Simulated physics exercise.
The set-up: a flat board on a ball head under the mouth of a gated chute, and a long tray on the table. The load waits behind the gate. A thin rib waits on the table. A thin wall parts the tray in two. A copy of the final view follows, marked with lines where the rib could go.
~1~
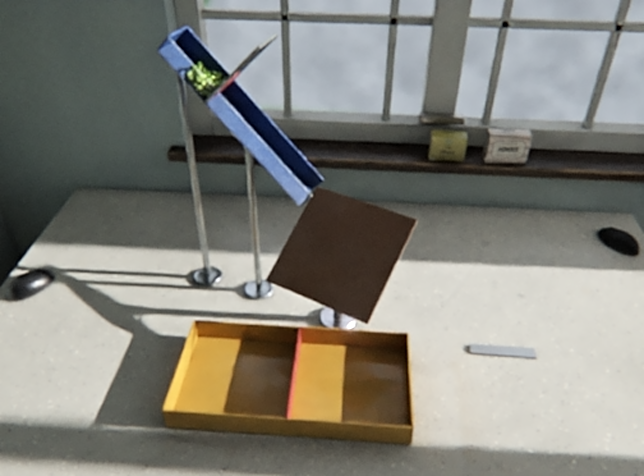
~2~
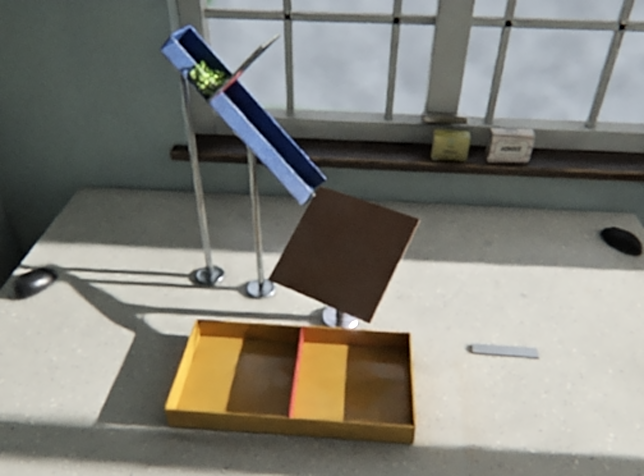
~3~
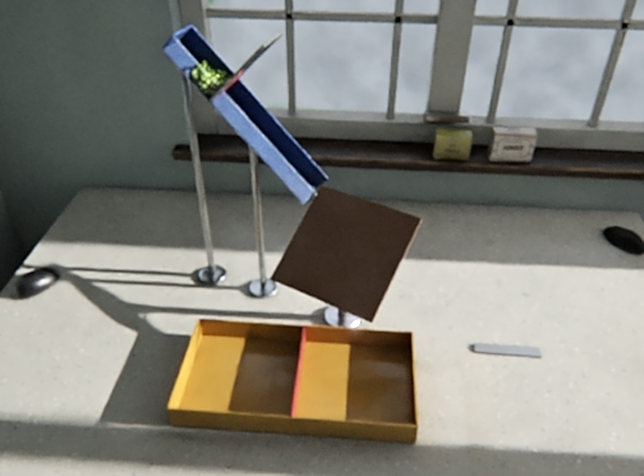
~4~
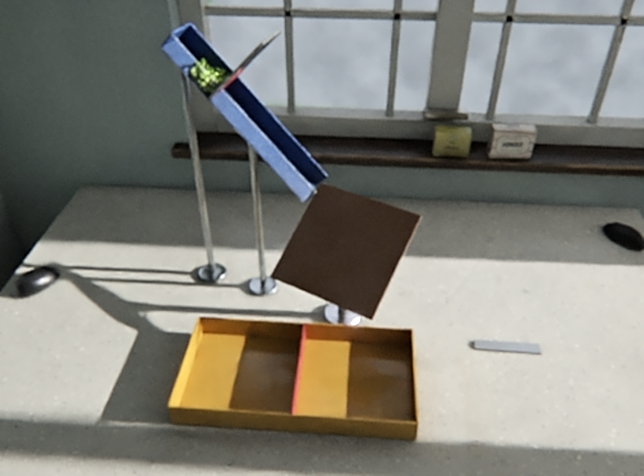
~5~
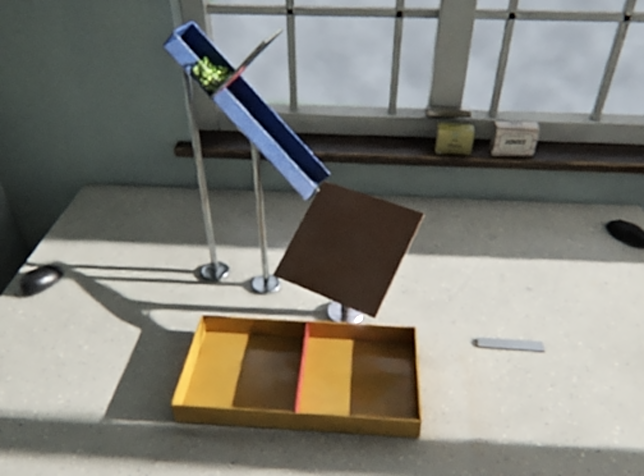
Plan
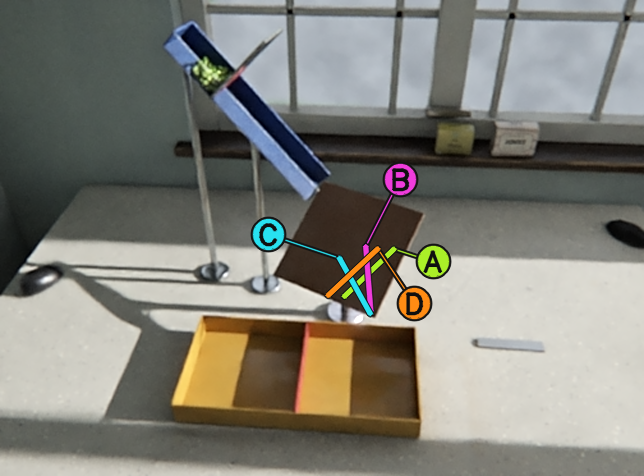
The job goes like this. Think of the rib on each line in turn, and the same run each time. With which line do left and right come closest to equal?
The answer is line A.
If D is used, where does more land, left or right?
The left half.
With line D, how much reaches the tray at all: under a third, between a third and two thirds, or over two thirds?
Over two thirds.
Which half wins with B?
Right.
On the marked copy, line A from (393, 249) to (344, 296); line B from (365, 246) to (370, 310); line C from (339, 258) to (370, 313); line D from (377, 248) to (328, 295).
If A is chosen, of what is caught, about half in the left half, about half in the right.
If B is chosen, of what is caught, a small part in the left half, most in the right.
If C is chosen, of what is caught, about a quarter in the left half, most in the right.
If D is chosen, of what is caught, most in the left half, a small part in the right.
